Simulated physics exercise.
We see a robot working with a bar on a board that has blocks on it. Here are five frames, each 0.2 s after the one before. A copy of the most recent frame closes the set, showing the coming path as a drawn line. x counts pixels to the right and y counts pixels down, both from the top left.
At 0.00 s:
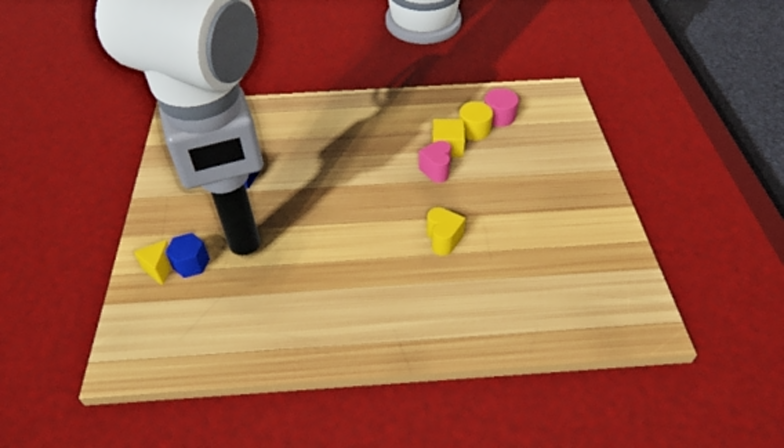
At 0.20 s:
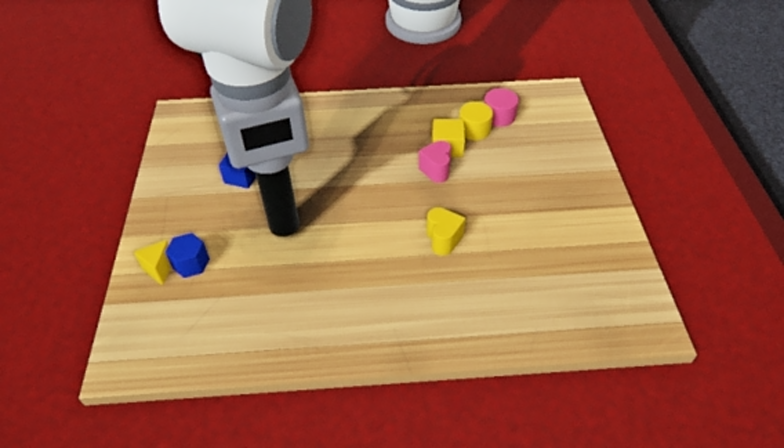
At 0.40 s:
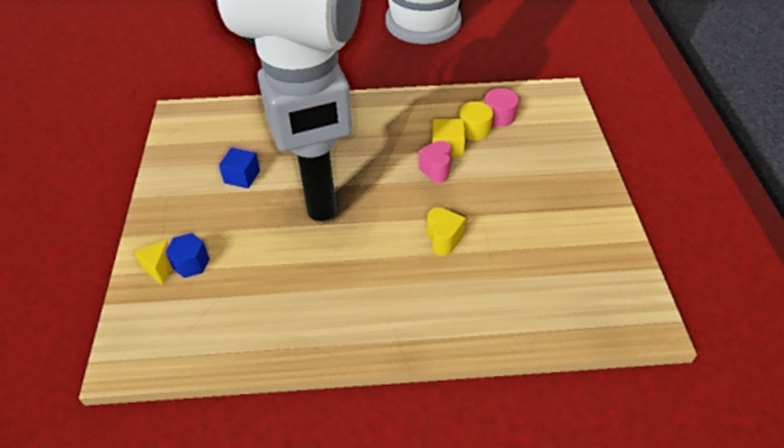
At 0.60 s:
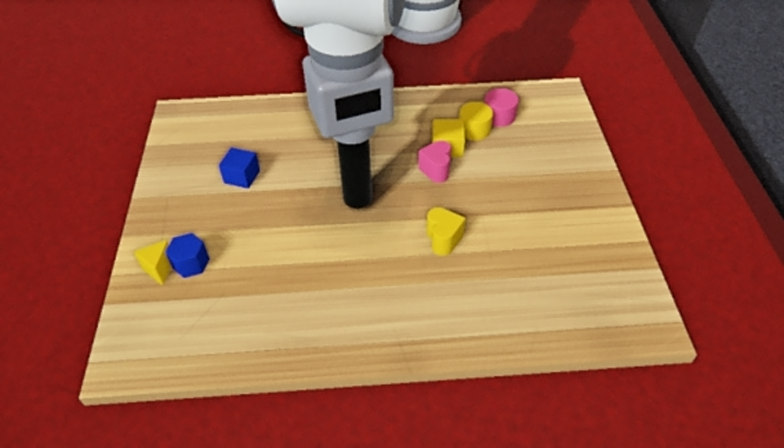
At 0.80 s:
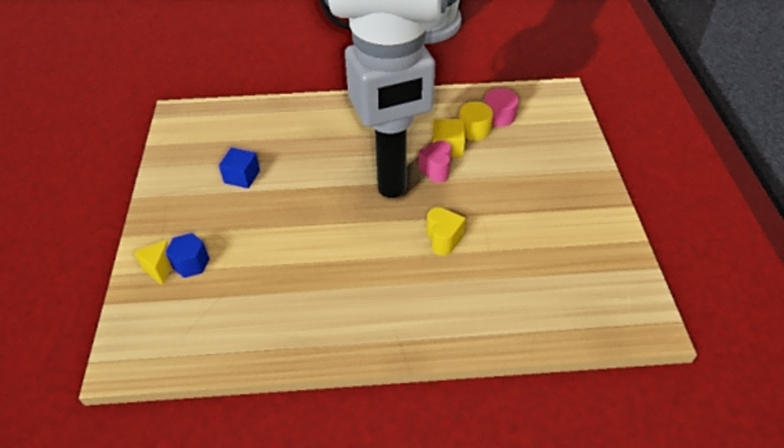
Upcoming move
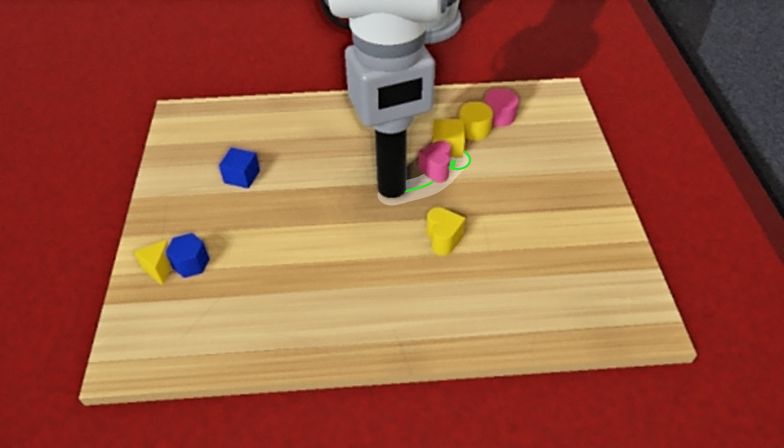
A robot arm moves a black bar right across a wooden board among still, colourful blocks.
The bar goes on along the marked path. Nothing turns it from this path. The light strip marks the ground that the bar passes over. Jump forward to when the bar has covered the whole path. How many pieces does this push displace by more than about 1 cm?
Two blocks, no more.
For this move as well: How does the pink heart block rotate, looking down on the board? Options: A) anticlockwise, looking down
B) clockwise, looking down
Answer: A.
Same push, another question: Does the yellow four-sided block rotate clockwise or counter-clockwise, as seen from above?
My answer: Clockwise.
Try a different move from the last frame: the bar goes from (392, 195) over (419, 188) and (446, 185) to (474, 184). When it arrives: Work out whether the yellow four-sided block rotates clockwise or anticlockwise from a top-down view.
Looking down: Clockwise.
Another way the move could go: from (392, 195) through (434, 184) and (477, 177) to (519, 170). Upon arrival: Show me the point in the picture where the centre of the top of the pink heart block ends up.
Pixel (449, 143).
The drawn path runs from (392, 195) over (419, 188) and (441, 175) to (456, 159).
The first path, step by step. One third of the way, bar at (421, 181); nothing pushed yet.
Two thirds of the way, bar at (442, 168); pink heart block at (440, 137), turned 70° anticlockwise; yellow four-sided block at (444, 116), turned 45° clockwise; yellow round block at (478, 110).
At the end, bar at (457, 153); pink heart block at (437, 129), turned 95° anticlockwise; yellow heart block not moved; yellow four-sided block at (443, 109), turned 65° clockwise; yellow round block at (478, 110).
